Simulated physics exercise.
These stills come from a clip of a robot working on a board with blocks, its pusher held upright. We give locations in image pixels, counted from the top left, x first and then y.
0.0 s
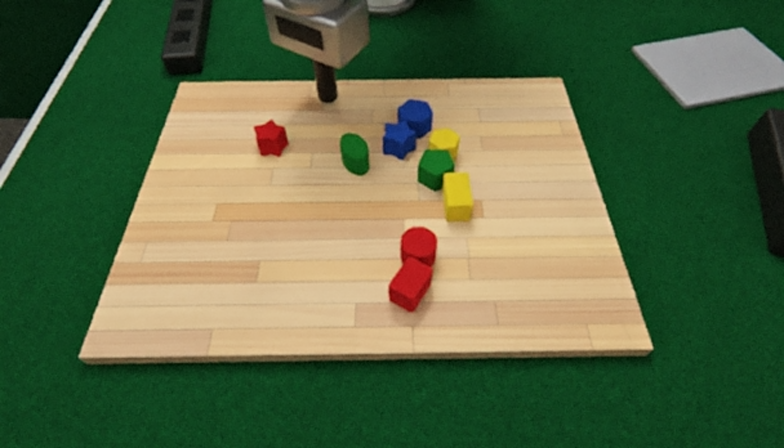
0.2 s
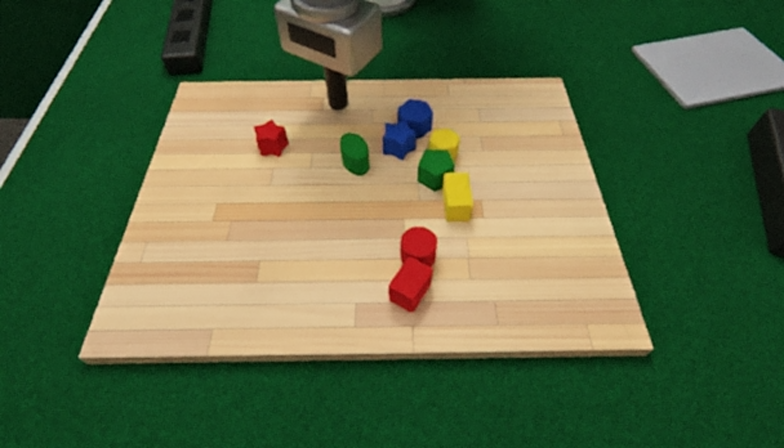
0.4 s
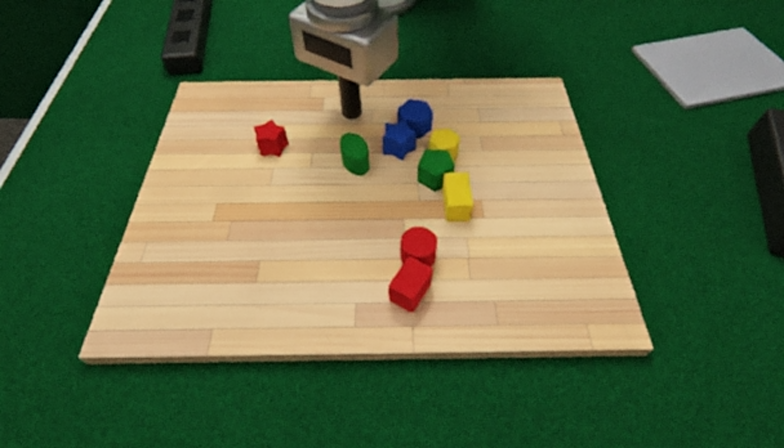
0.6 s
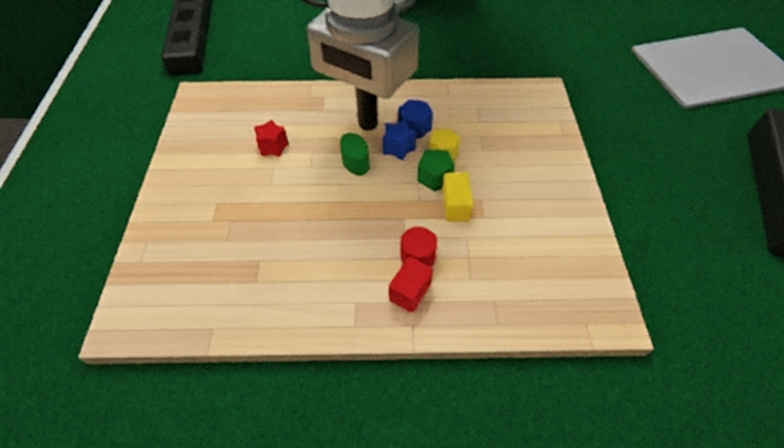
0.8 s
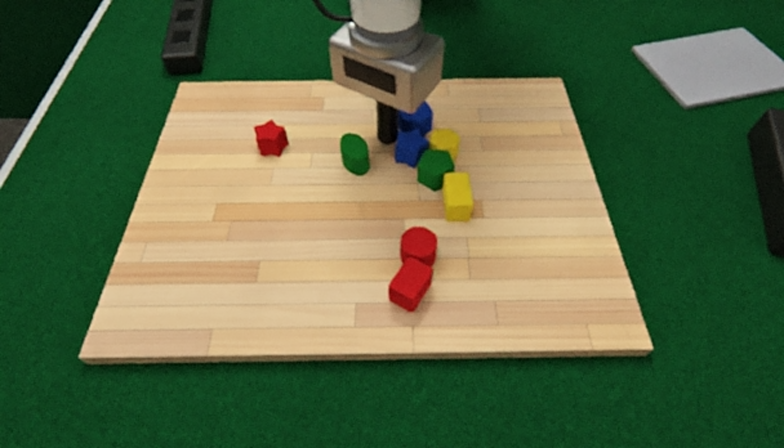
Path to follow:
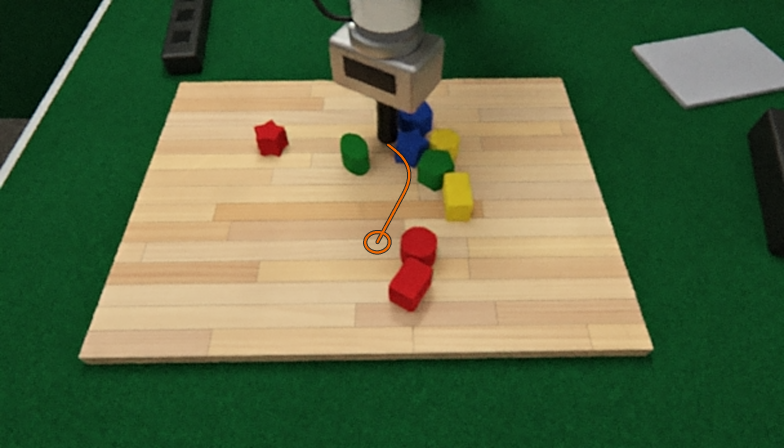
The robot arm moved its black pusher a short way down and to the right across the wooden board, then nudged the blue star slightly while the other blocks stayed still.
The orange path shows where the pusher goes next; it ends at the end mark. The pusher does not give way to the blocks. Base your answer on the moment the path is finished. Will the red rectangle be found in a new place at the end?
Final answer: No.
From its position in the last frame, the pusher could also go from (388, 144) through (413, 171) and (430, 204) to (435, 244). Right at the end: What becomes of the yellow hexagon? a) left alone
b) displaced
The correct letter is b.
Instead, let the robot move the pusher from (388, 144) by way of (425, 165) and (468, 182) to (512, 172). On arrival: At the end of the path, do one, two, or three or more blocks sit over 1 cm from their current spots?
I think three or more will be displaced.
The drawn path runs from (388, 144) by way of (409, 172) and (397, 206) to (377, 242).
On the path given first. One third of the way, pusher at (409, 165); blue star block at (438, 164), turned 20° anticlockwise; green five-sided block at (466, 177), turned 15° anticlockwise; yellow hexagon at (451, 139), turned 30° anticlockwise; yellow rectangle at (480, 206), turned 35° clockwise.
Two thirds of the way, pusher at (397, 199); blue star block at (437, 173), turned 50° anticlockwise; green five-sided block at (471, 179), turned 25° anticlockwise; yellow hexagon at (451, 139), turned 30° anticlockwise; yellow rectangle at (483, 207), turned 45° clockwise.
At the end, pusher at (377, 236); red rectangle not moved; blue star block at (437, 173), turned 50° anticlockwise; red circle not moved; green five-sided block at (471, 179), turned 25° anticlockwise; yellow hexagon at (451, 139), turned 30° anticlockwise; yellow rectangle at (483, 207), turned 45° clockwise.
